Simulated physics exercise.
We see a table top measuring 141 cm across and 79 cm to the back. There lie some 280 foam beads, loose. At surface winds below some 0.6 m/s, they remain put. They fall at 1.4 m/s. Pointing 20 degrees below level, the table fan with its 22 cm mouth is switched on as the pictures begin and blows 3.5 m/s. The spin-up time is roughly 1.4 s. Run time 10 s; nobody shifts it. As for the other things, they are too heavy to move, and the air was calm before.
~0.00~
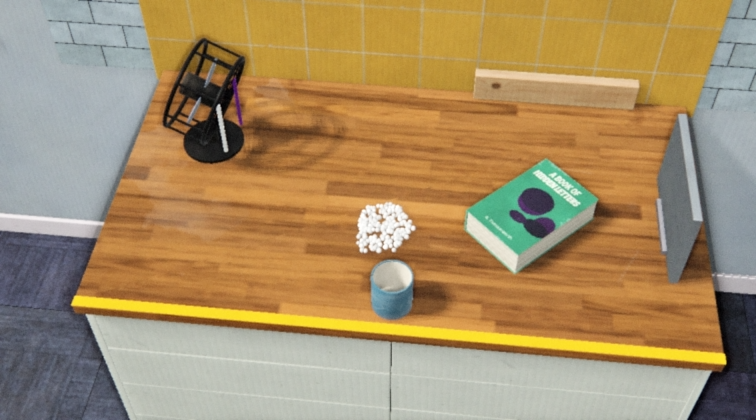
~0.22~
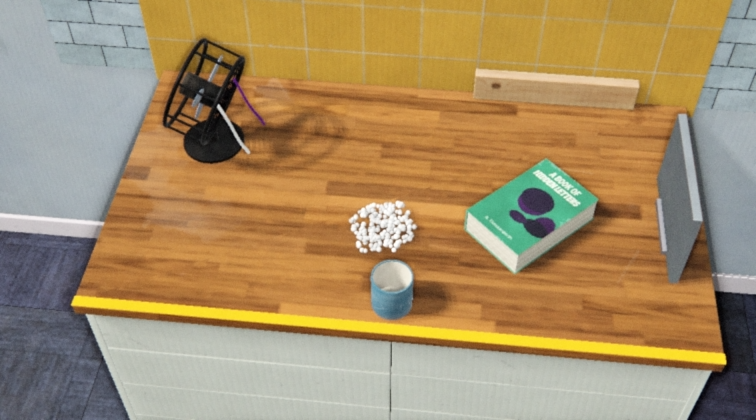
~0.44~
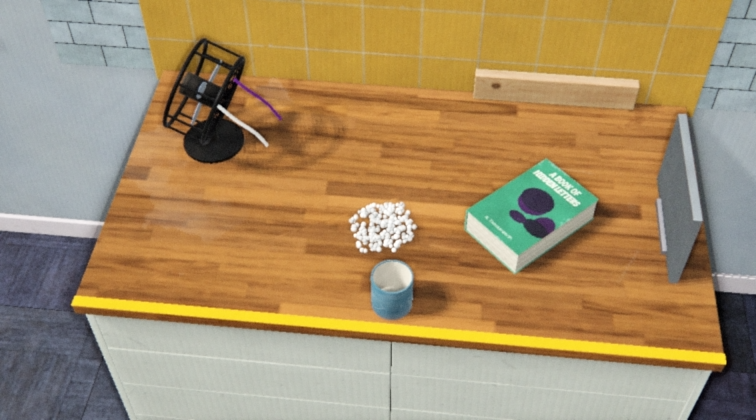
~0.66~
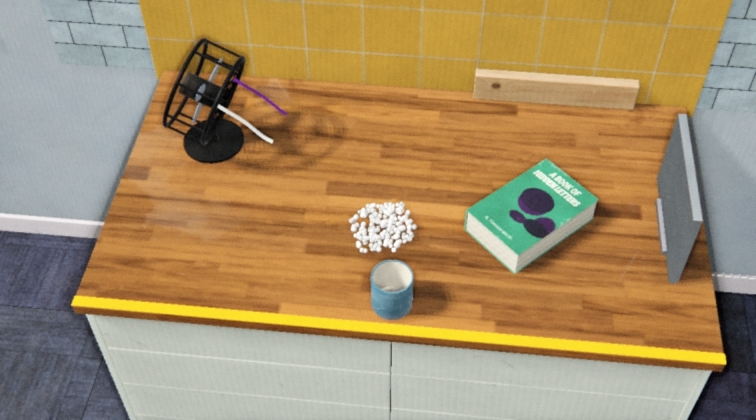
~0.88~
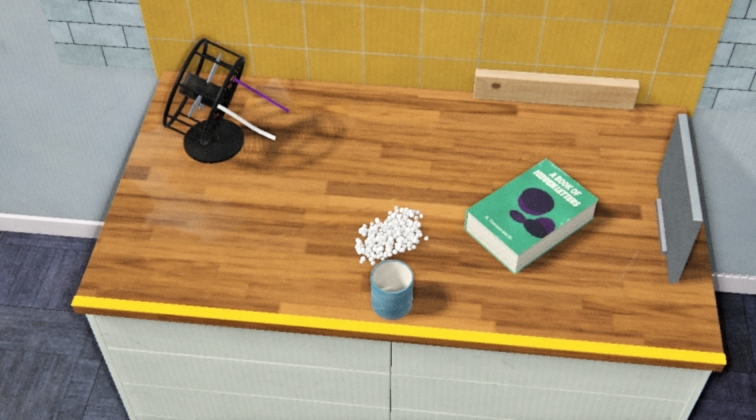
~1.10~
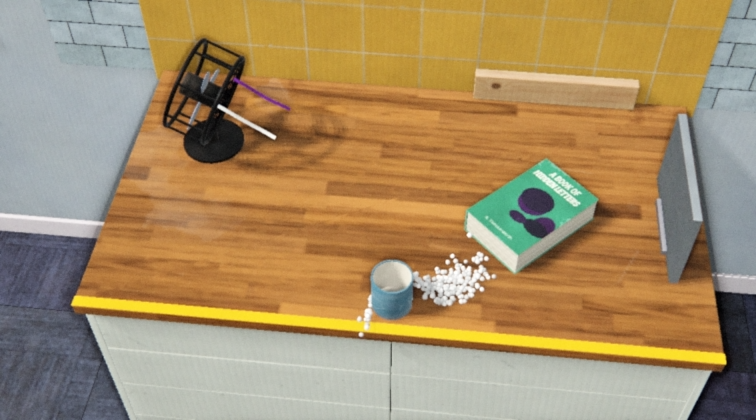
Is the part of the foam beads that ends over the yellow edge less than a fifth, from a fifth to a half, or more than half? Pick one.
It is more than half.
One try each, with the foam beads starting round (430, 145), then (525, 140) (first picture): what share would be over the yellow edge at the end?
Near 0 % for the first and near 0 % for the second.
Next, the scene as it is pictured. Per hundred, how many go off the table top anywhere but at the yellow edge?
I would say close to 0 %.
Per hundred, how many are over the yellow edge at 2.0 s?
100 % or thereabouts.
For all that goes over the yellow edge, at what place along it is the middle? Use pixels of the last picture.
About (493, 343).
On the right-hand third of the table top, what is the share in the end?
Something close to 0 % ends up there.
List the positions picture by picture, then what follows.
In the first picture, the middle of the foam beads is near (383, 228), none has stirred yet and the mouth of the table fan is at (205, 92).
In the second picture, the middle of the foam beads is near (384, 224), about 1 % have left their places and the yellow edge is centred on (390, 334).
In the third picture, the middle of the foam beads is near (384, 224), about 1 % have left their places, the top of a mug is at (392, 276) and the top of a book is at (533, 205).
In the fourth picture, the middle of the foam beads is near (384, 224) and about 1 % have left their places.
In the fifth picture, the middle of the foam beads is near (391, 238), the farthest in sight from the table fan is at (427, 239) and about 65 % have left their places.
In the sixth picture, the middle of the foam beads is near (441, 289), the farthest in sight from the table fan is at (494, 277) and all have left their places.
After 2.0 s the count stands so, 99 % are over the yellow edge.
After 3.2 s the count stands so, 99 % are over the yellow edge.
After 5.5 s the count stands so, 99 % are over the yellow edge.
After 10.0 s, at the end, 100 % are over the yellow edge.
